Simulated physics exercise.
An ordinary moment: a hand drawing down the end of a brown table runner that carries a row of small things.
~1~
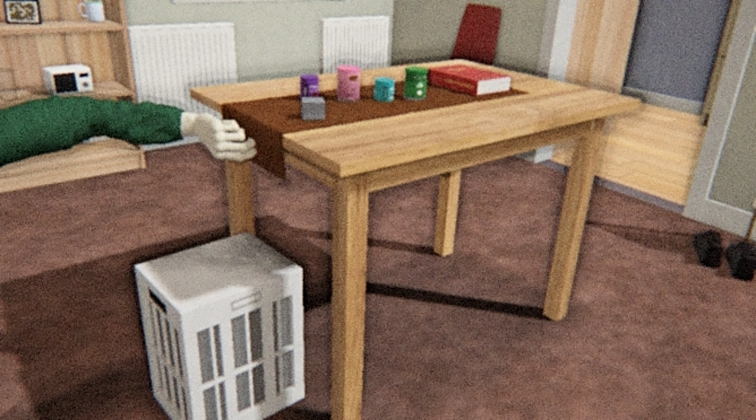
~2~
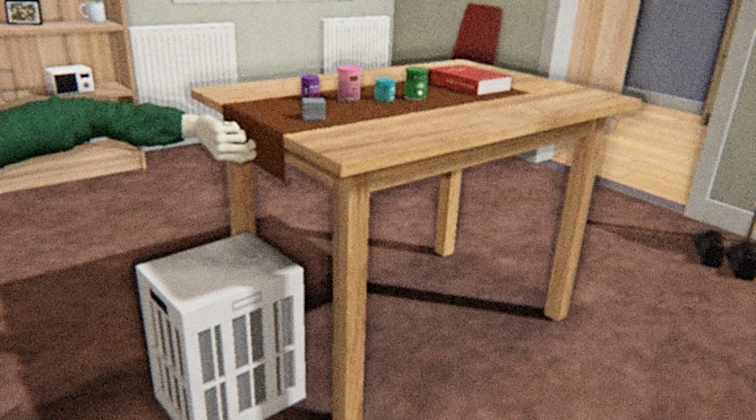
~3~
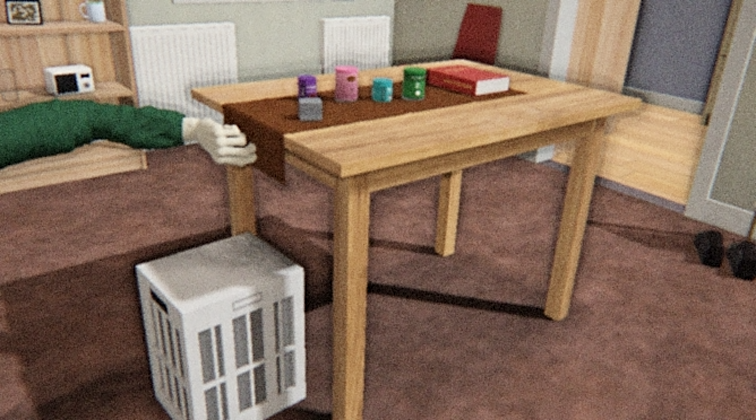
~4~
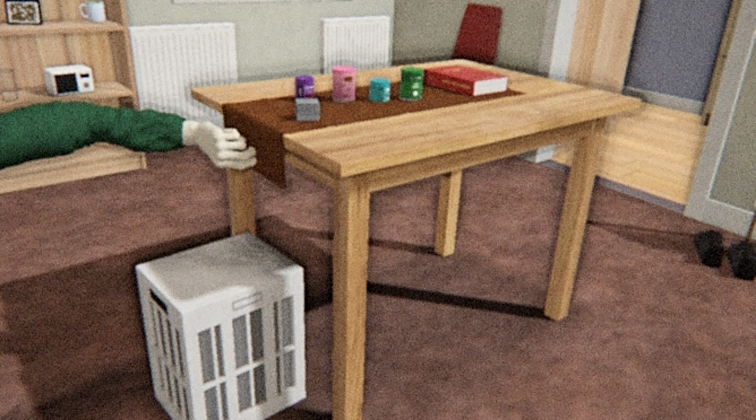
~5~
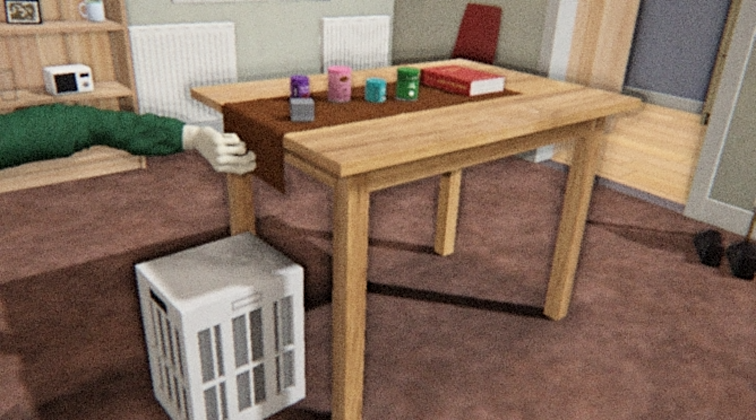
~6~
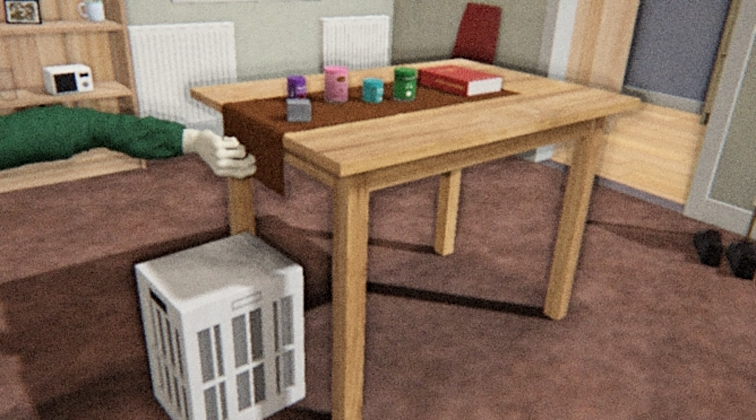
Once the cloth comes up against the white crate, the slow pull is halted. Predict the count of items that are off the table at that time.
Going over the edge will be two of them.
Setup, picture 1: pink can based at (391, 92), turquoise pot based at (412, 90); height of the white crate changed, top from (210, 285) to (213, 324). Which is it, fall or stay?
As for the pink can, it holds its spot; as for the turquoise pot, it holds its spot.
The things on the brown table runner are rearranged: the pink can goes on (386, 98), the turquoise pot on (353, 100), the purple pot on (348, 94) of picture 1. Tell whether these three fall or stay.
Outcome: Pink can stays, turquoise pot stays, purple pot stays.
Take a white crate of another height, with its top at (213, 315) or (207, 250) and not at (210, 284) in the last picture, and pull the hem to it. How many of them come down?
First height: 3; second height: 1.
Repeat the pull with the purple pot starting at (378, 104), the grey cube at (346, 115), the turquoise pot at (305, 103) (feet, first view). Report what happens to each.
The purple pot stays put, the grey cube ends up off, the turquoise pot ends up off.
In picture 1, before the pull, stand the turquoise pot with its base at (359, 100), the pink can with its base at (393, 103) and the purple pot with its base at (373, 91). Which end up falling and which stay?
The turquoise pot ends up on top, the pink can ends up on top and the purple pot ends up on top.
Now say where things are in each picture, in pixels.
In the first frame, hem (286, 181); grey cube (313, 100); purple pot (309, 77); pink can (349, 67); turquoise pot (385, 79); green can (416, 68); top of the crate (210, 284).
In the second frame, hem (285, 182); grey cube (314, 100).
In the third frame, hem (286, 186); purple pot (307, 77).
In the fourth frame, hem (286, 189); pink can (344, 68); top of the crate (211, 285).
In the fifth frame, hem (285, 195); turquoise pot (376, 80).
In the sixth frame, hem (284, 198); grey cube (298, 101); purple pot (296, 78); pink can (336, 68); turquoise pot (373, 80); green can (406, 69).
Early on, hem near (254, 239); grey cube gone.
Midway, hem on the crate; grey cube and purple pot gone.
Finally, hem on the crate; grey cube and purple pot gone. It carries off two.
